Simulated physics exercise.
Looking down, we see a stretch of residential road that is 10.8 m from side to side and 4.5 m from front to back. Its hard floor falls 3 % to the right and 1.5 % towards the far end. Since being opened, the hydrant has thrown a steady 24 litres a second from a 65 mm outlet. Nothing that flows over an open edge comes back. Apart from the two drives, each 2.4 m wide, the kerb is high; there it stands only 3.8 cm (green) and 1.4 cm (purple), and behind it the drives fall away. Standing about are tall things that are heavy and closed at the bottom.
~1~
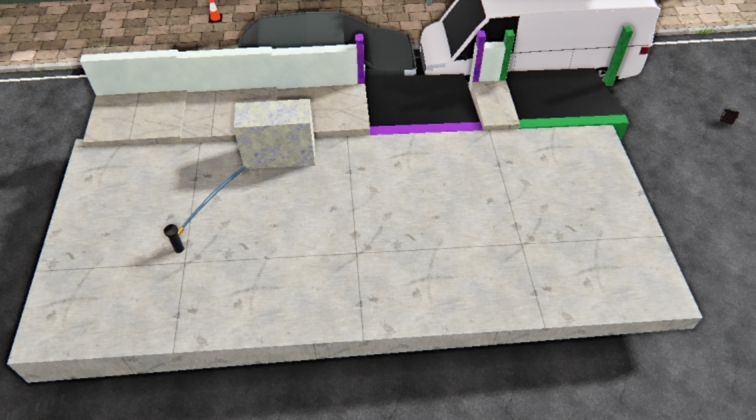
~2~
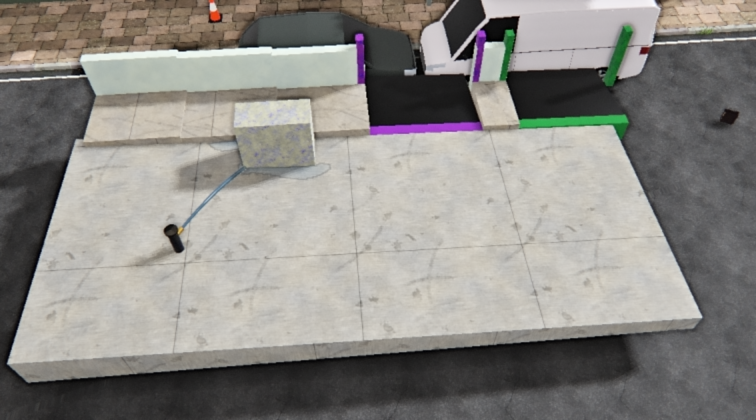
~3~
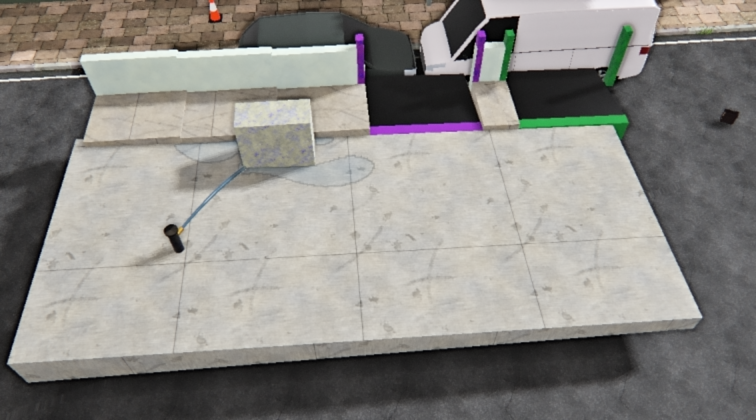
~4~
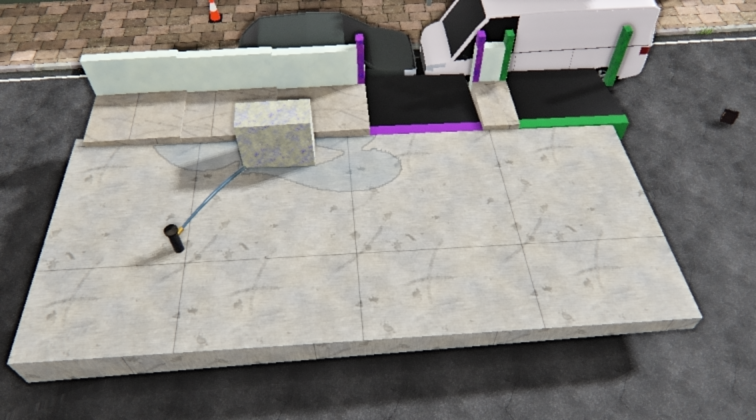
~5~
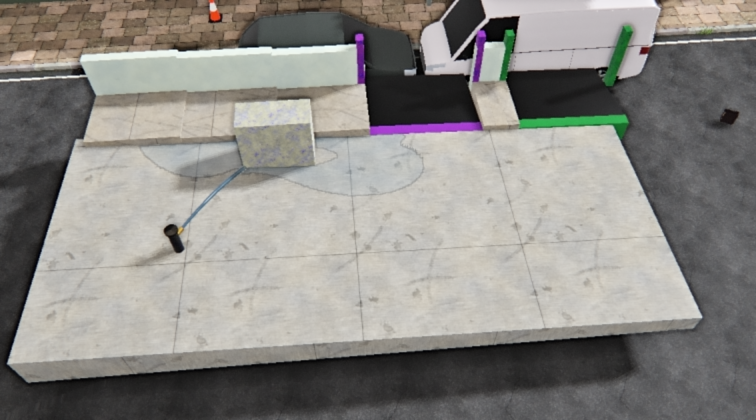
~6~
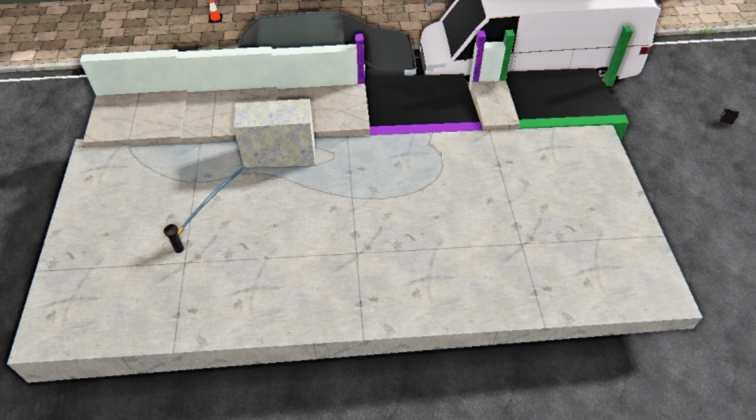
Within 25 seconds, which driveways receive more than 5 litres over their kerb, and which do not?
In order: I expect the green driveway to fall below the threshold. I expect the purple driveway to break the threshold.
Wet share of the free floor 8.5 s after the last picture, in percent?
Roughly 30 per cent of the floor is wet.
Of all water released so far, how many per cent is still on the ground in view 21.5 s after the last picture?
Around 54 out of every hundred.
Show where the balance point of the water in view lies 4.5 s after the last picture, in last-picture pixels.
(359, 157).
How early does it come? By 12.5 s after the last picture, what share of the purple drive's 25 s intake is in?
I'd say close to 45 in a hundred.
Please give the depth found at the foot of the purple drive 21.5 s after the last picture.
Depth: Approx. 2.0 cm.
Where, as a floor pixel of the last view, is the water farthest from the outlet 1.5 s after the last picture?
The front reaches farthest at about (483, 134).
Then, 1.5 s after the last picture water covers 15 % of the floor and is deepest (5 cm) near (256, 170); green driveway not reached, purple driveway 1.8 cm at the lowered kerb, 0 L in.
Then, 4.5 s after the last picture water covers 25 % of the floor and is deepest (6 cm) near (256, 170); green driveway 1.3 cm at the lowered kerb, 0 L in, purple driveway 1.9 cm at the lowered kerb, 3 L in.
Then, 8.5 s after the last picture water covers 30 % of the floor and is deepest (6 cm) near (256, 170); green driveway 2.5 cm at the lowered kerb, 0 L in, purple driveway 2 cm at the lowered kerb, 8 L in.
Then, 12.5 s after the last picture water covers 30 % of the floor and is deepest (6 cm) near (256, 170); green driveway 2.7 cm at the lowered kerb, 0 L in, purple driveway 2 cm at the lowered kerb, 14 L in.
Then, 21.5 s after the last picture water covers 30 % of the floor and is deepest (6 cm) near (256, 170); green driveway 2.8 cm at the lowered kerb, 0 L in, purple driveway 2.1 cm at the lowered kerb, 31 L in.
